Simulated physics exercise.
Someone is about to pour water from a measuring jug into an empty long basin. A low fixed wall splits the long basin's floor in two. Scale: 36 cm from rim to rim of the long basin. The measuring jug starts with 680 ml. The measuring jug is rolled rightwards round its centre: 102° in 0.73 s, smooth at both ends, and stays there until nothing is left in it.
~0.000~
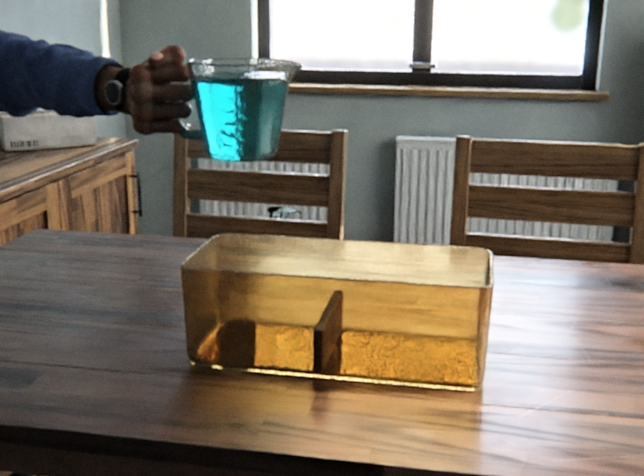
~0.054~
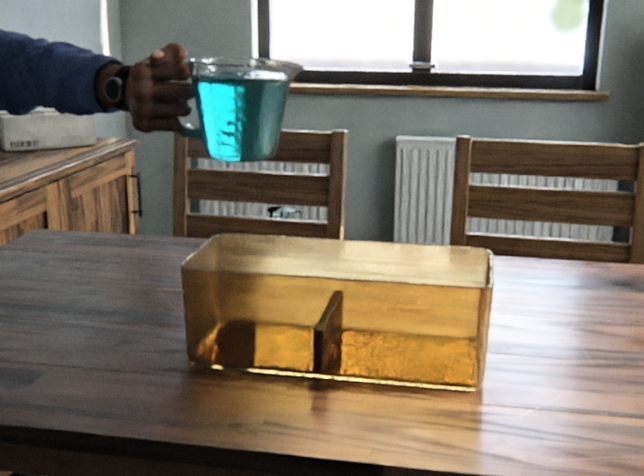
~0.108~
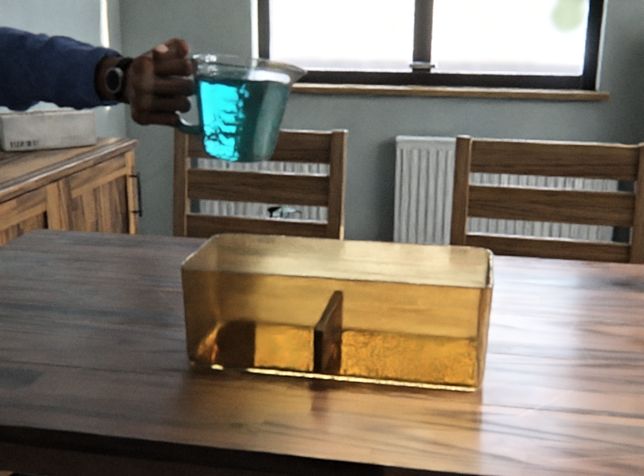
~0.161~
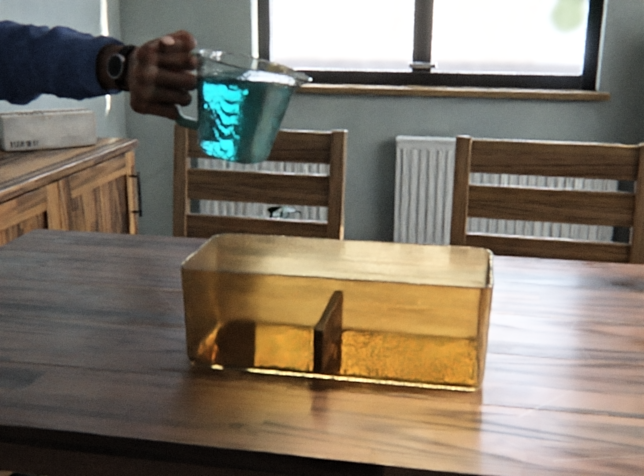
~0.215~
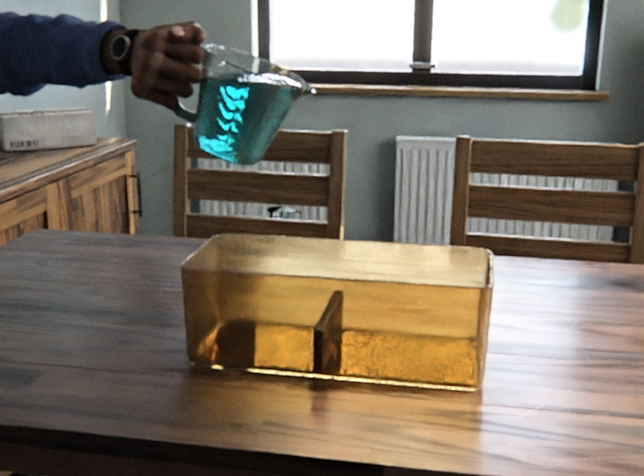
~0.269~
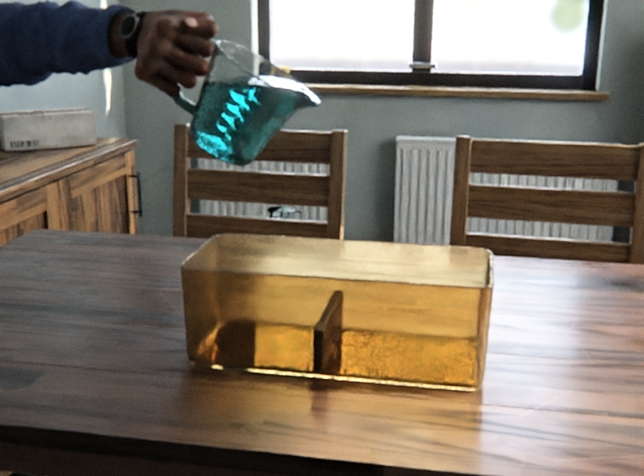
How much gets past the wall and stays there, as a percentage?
About 90 per cent.
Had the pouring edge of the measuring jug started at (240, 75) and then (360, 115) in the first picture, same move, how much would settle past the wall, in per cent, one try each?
In turn about 5 and 95 per cent.
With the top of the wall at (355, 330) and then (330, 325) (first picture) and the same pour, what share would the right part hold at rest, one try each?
First 55, then 90 per cent.
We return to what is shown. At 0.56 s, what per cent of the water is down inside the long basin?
About 18 per cent.
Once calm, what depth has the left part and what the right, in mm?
Some 2 mm on the left and 22 mm on the right.
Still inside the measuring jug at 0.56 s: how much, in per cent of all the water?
Some 48 per cent.
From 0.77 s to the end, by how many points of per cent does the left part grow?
About 5 per cent.
Then, 0.56 s in, the tilt is 89° and 48 per cent is still to pour, 0 is left of the wall and 19 right of it.
Then, 0.77 s in, the tilt is 102° and 8 per cent is still to pour, 3 is left of the wall and 73 right of it.
Then, 0.99 s in, the tilt is 102° and 0 per cent is still to pour, 6 is left of the wall and 90 right of it.
Then, 1.23 s in, the tilt is 102° and 0 per cent is still to pour, 8 is left of the wall and 91 right of it.
Finally, 8 per cent lies left of the wall, 90 right of it and 2 outside.
